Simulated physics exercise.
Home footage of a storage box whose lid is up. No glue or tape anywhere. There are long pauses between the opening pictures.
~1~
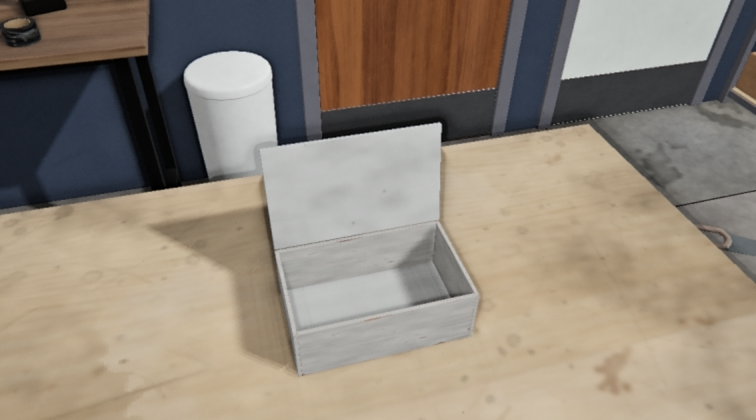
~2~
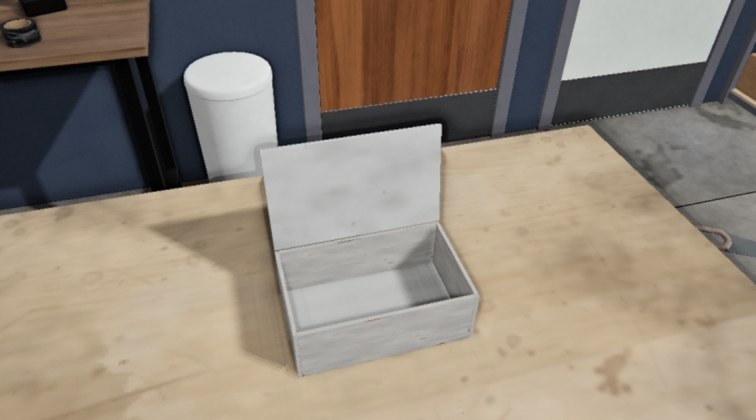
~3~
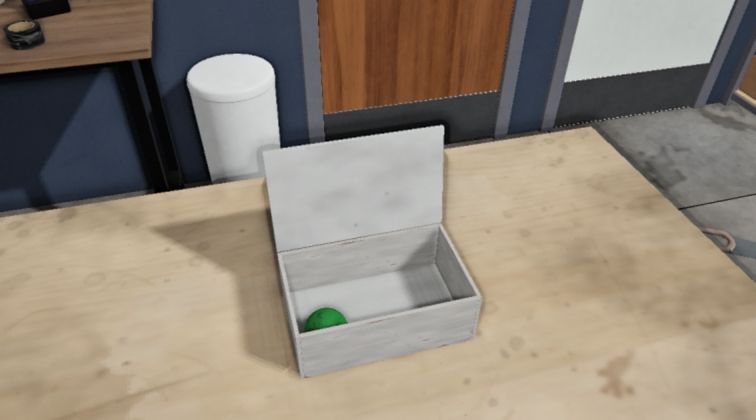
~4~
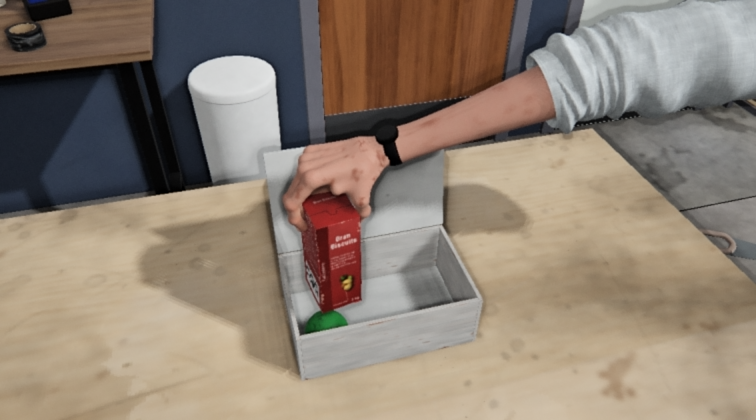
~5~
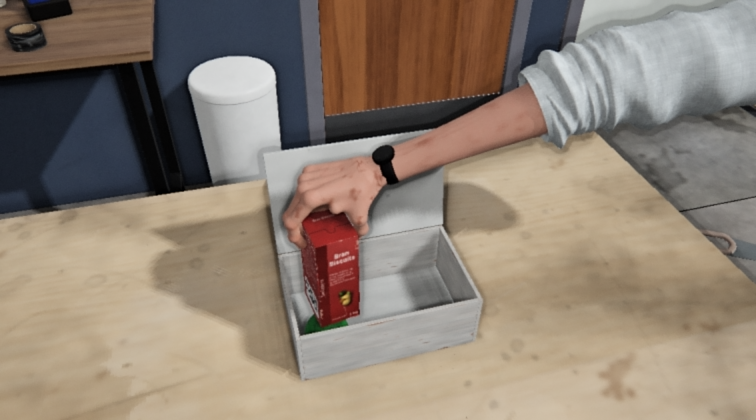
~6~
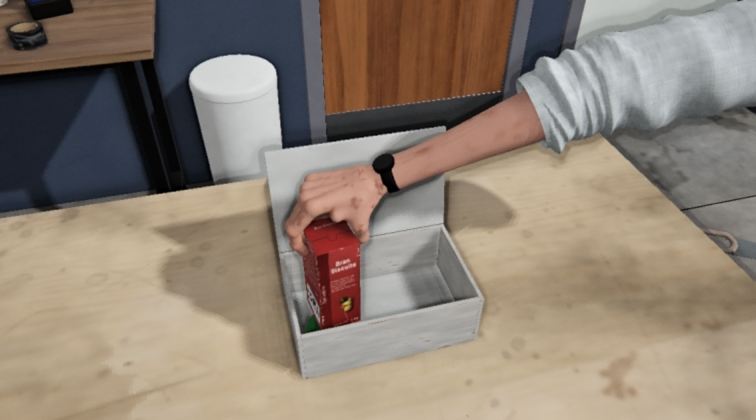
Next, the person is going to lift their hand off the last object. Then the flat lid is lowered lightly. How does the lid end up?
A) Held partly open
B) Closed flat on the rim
Closed flat on the rim.
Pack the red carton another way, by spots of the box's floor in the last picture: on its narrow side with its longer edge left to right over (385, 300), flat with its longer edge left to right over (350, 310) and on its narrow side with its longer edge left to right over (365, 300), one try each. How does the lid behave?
So, one: It drops fully; two: It drops fully; three: It drops fully.
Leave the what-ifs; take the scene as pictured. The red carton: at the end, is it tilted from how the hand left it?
In the end, it winds up askew.
Then, 0.70 s later than the last frame, red carton on its side near (406, 299).
Then, 1.70 s later than the last frame, lid 46° above the rim; red carton on its side near (406, 299).
When it is over, lid shut; lying over in the box, red carton; green ball as before. End places, in pixels of the last picture, red carton near (406, 299).
